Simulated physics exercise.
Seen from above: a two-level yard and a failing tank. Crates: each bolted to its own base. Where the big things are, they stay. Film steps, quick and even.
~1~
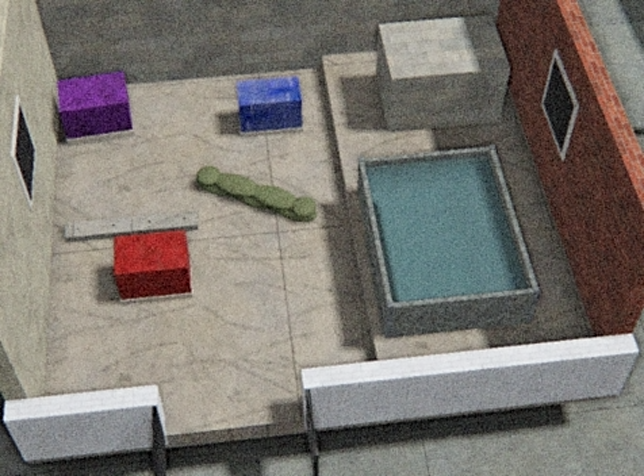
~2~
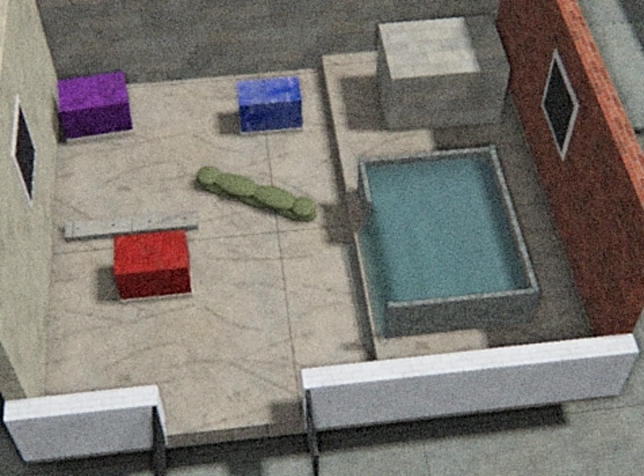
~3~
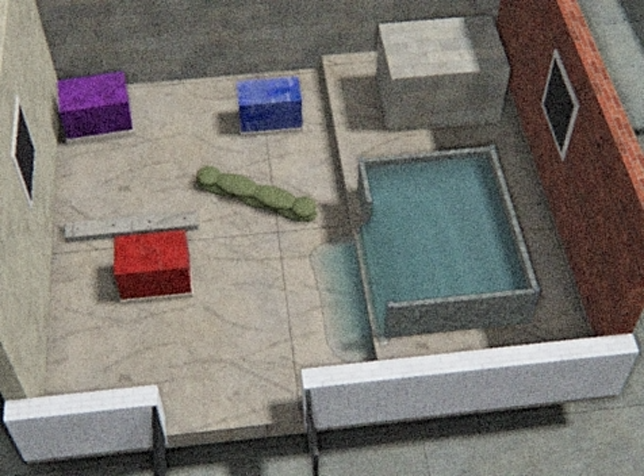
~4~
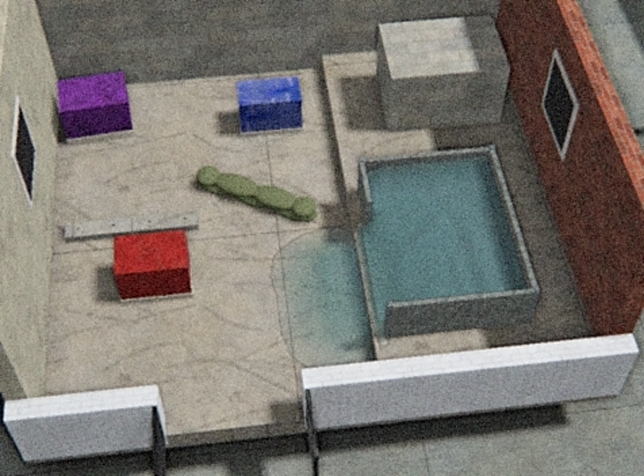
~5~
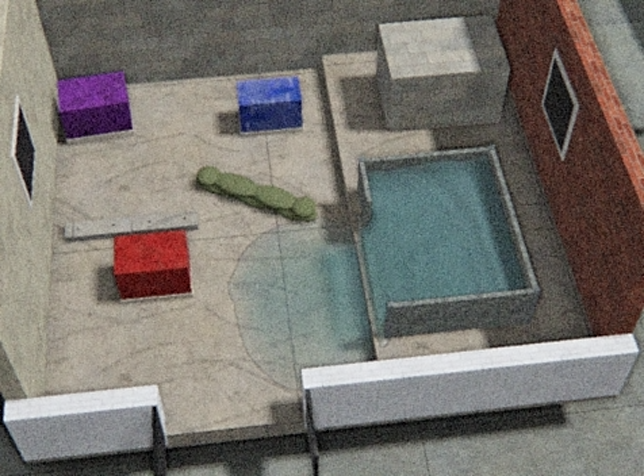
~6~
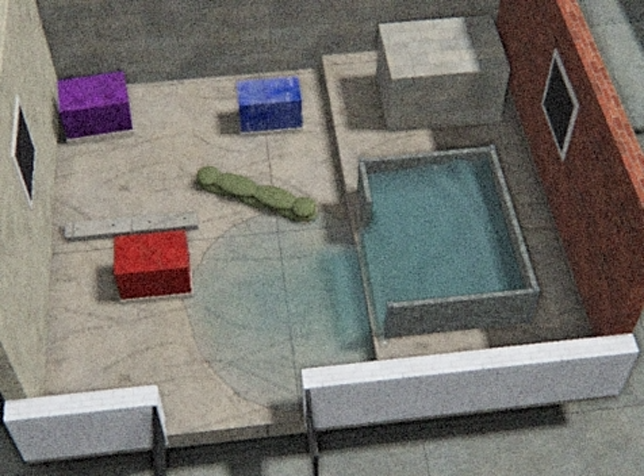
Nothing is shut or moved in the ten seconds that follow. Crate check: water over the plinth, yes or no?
Purple crate yes, blue crate yes, red crate yes.
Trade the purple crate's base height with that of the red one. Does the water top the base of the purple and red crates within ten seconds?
Purple crate drenched, red crate drenched.
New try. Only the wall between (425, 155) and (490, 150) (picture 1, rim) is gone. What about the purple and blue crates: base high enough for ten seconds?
Purple crate gets wet, blue crate ends up wet.
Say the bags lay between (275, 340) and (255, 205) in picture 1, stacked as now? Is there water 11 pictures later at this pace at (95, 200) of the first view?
That spot would be spared.
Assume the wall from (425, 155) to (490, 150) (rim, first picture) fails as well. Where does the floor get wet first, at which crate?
My pick is the blue-painted one.
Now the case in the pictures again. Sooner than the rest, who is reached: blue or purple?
It's the crate marked purple.
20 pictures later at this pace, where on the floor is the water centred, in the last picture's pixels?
My guess is about (231, 292).
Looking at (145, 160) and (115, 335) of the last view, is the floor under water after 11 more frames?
Swamped; swamped.
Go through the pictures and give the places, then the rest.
Still water in the tank at (444, 226), in the first picture.
The front is at (358, 232), out from the gap at (380, 274), in the second picture.
Water pours out at (380, 275) and has run to (348, 356), in the third picture.
Water pours out at (380, 275) and has run to (281, 259), in the fourth picture.
Water pours out at (380, 276) and has run to (237, 282), in the fifth picture.
Water pours out at (380, 276) and has run to (190, 299), in the sixth picture.
A moment on, water covers 35 % of the floor; the purple crate not reached, the blue crate not reached, the red crate water round its plinth.
Next, water covers 40 % of the floor; the purple crate not reached, the blue crate not reached, the red crate water round its plinth.
Then, water covers 45 % of the floor; the purple crate water round its plinth, the blue crate not reached, the red crate water round its plinth.
Later, water covers 60 % of the floor; the purple crate water round its plinth, the blue crate water round its plinth, the red crate water round its plinth.
In the end, water covers 65 % of the floor; the purple crate was topped, the blue crate was topped, the red crate was topped.
